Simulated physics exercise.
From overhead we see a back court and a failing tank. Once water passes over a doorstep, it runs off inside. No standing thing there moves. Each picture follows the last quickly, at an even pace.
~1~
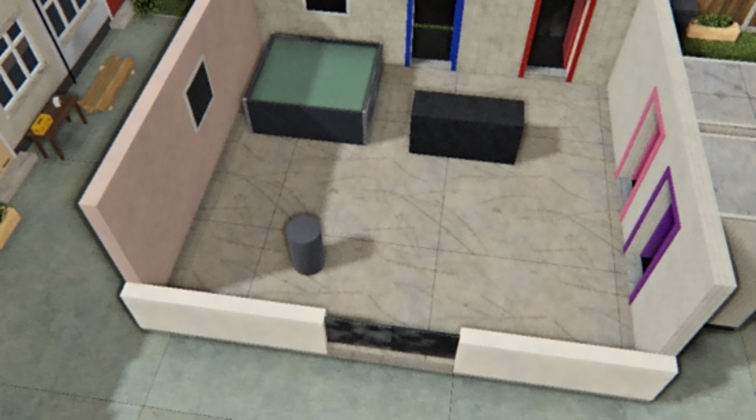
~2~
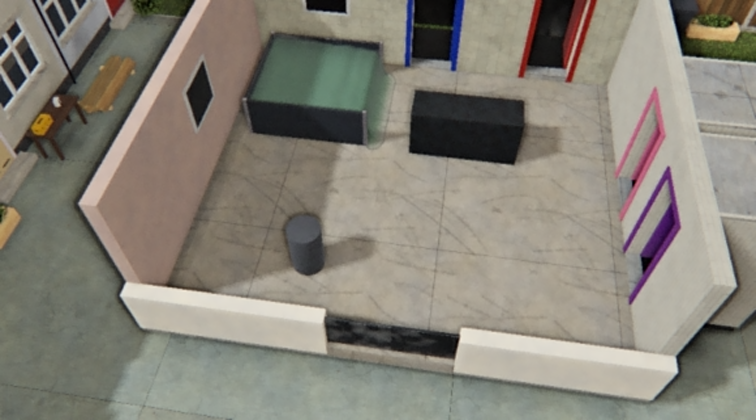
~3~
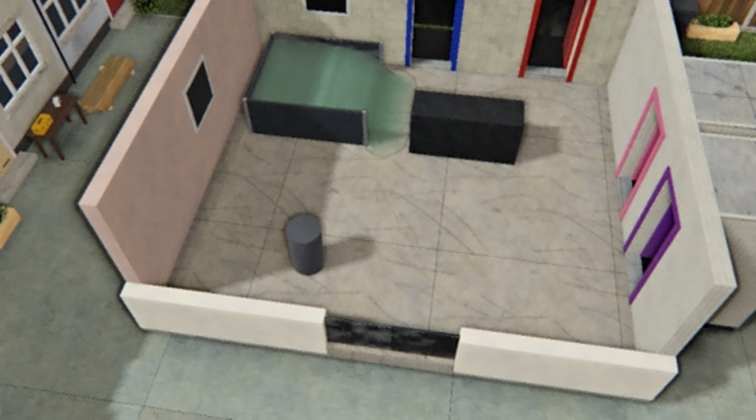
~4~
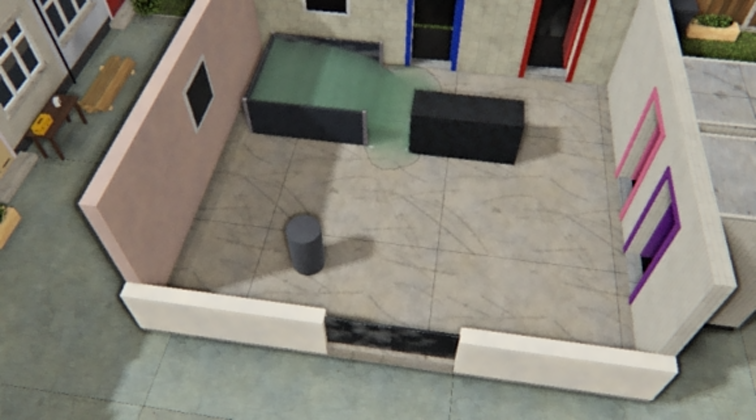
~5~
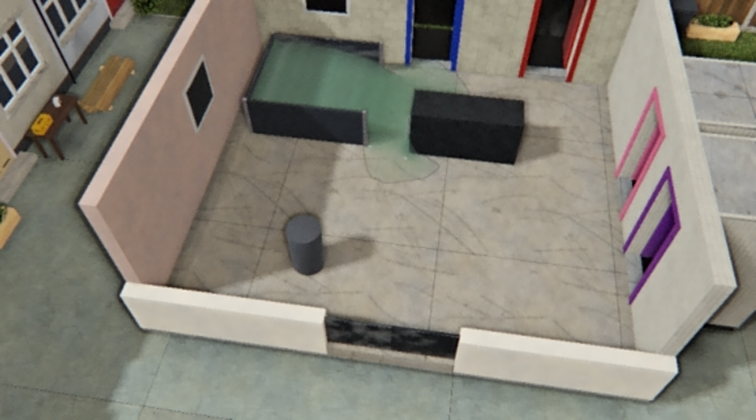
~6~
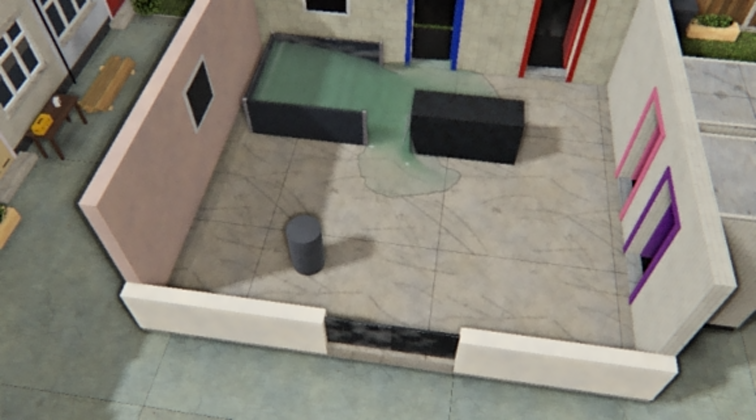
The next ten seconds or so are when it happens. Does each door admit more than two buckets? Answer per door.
The pink door: It does; the red door: It does; the blue door: It does; the purple door: It does.
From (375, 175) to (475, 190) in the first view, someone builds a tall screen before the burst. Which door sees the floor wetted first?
The blue door is first.
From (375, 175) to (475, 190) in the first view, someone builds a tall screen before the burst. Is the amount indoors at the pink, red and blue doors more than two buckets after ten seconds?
Door by door, pink comes in over, red comes in over, blue comes in over.
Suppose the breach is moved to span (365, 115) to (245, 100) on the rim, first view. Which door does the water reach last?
That one is the blue-painted one.
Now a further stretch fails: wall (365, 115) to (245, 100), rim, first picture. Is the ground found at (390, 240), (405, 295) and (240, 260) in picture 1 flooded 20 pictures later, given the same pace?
Submerged, submerged, submerged.
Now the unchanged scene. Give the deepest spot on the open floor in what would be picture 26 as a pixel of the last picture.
Near (600, 111).
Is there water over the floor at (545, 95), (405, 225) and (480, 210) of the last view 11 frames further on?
Result, in the order given: Wetted / wetted / wetted.
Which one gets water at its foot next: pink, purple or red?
My answer is the red door.
A moment on, water covers 35 % of the floor; the pink door not reached, the red door wet at the sill, nothing in, the blue door over two buckets in, the purple door not reached.
Next, water covers 55 % of the floor; the pink door wet at the sill, nothing in, the red door under two buckets in, the blue door over two buckets in, the purple door not reached.
Then, water covers 70 % of the floor; the pink door under two buckets in, the red door under two buckets in, the blue door far over two buckets in, the purple door wet at the sill, nothing in.
Later, water covers 80 % of the floor; the pink door over two buckets in, the red door over two buckets in, the blue door far over two buckets in, the purple door under two buckets in.
In the end, water covers 95 % of the floor; the pink door over two buckets in, the red door over two buckets in, the blue door far over two buckets in, the purple door far over two buckets in.
